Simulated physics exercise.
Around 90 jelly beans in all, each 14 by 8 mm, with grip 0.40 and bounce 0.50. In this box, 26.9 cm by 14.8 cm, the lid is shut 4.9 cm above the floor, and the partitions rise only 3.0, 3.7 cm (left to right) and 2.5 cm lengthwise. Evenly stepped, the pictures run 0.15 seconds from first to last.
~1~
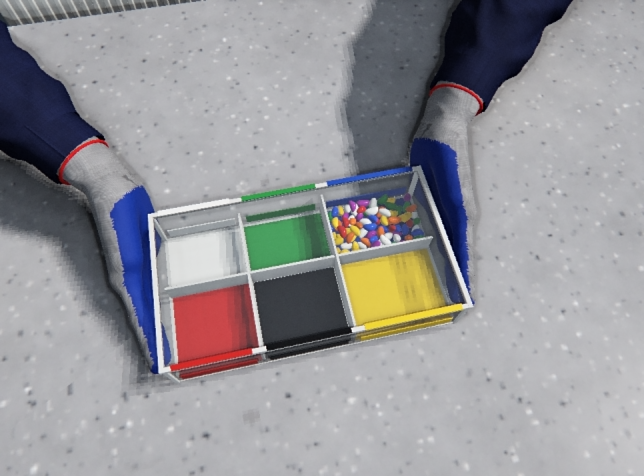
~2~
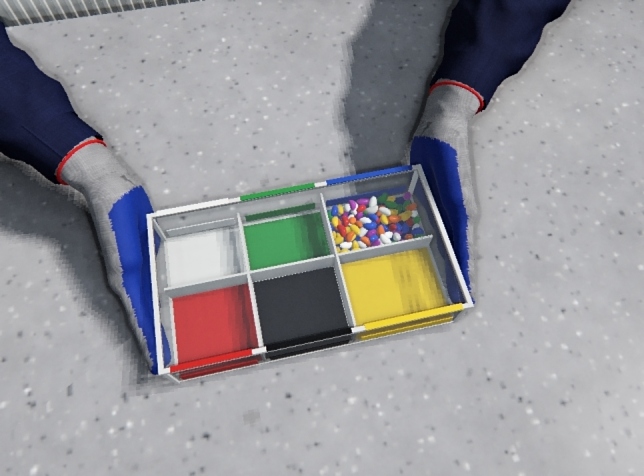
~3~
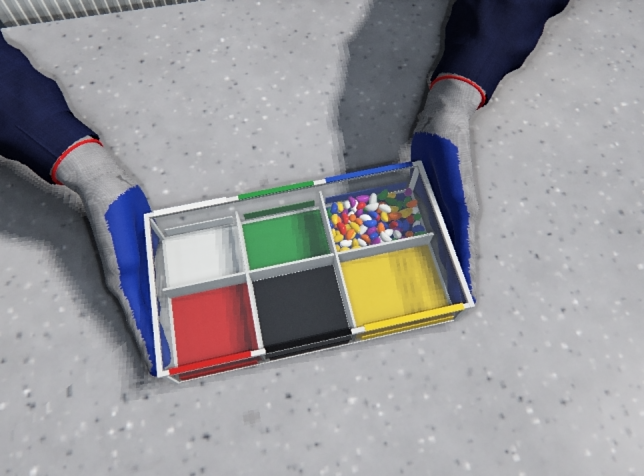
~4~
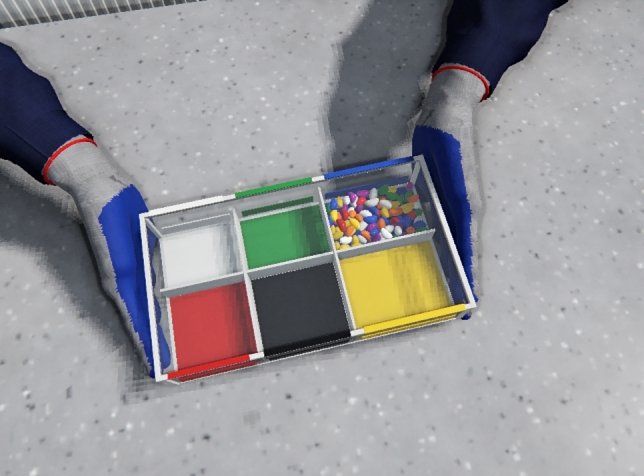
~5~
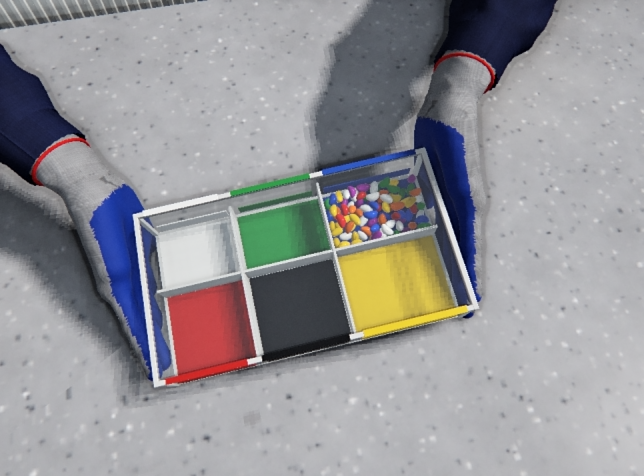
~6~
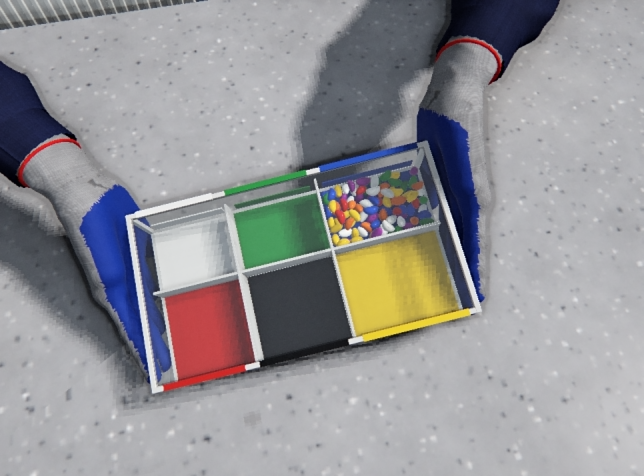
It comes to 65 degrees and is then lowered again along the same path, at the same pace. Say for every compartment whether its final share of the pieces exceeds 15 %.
Red: Fails to beat the threshold, blue: Beats the threshold, green: Fails to beat the threshold, yellow: Beats the threshold, white: Fails to beat the threshold, black: Fails to beat the threshold.
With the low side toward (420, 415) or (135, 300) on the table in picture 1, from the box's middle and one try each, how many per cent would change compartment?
Estimate: Some 30 % and some 15 % respectively.
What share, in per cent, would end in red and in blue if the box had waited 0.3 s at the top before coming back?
Final amounts would be red 0% and blue 60%.
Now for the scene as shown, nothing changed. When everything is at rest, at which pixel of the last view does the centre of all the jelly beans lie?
Somewhere around (357, 270) in the final frame.
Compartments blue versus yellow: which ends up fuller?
The blue compartment.
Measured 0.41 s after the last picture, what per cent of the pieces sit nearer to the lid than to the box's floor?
30 %.
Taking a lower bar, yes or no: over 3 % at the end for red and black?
For red, it does not, for black, it does.
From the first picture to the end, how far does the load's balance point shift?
Around 6.5 centimetres, start to finish.
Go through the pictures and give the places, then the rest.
The first frame shows box tilt 0 degrees, front corners at (164, 368) and (467, 304); blue 100 %.
The second frame shows box tilt 1 degrees, front corners at (164, 370) and (467, 304).
The third frame shows box tilt 2 degrees, front corners at (163, 372) and (468, 304).
The fourth frame shows box tilt 5 degrees, front corners at (161, 376) and (470, 304), lowest corner left front.
The fifth frame shows box tilt 10 degrees, front corners at (159, 381) and (472, 305), lowest corner left front.
The sixth frame shows box tilt 14 degrees, front corners at (157, 387) and (475, 308), lowest corner left front; blue 100 %.
Then, 0.41 s after the last picture, tilt 65 degrees; blue 90 %, yellow 10 %.
Then, 0.69 s after the last picture, tilt 26 degrees; blue 50 %, yellow 40 %, black 10 %.
Then, 1.07 s after the last picture, tilt 0 degrees; blue 50 %, yellow 40 %, black 10 %.
In the end, red 0 %, blue 50 %, green 0 %, yellow 40 %, white 0 %, black 10 %.
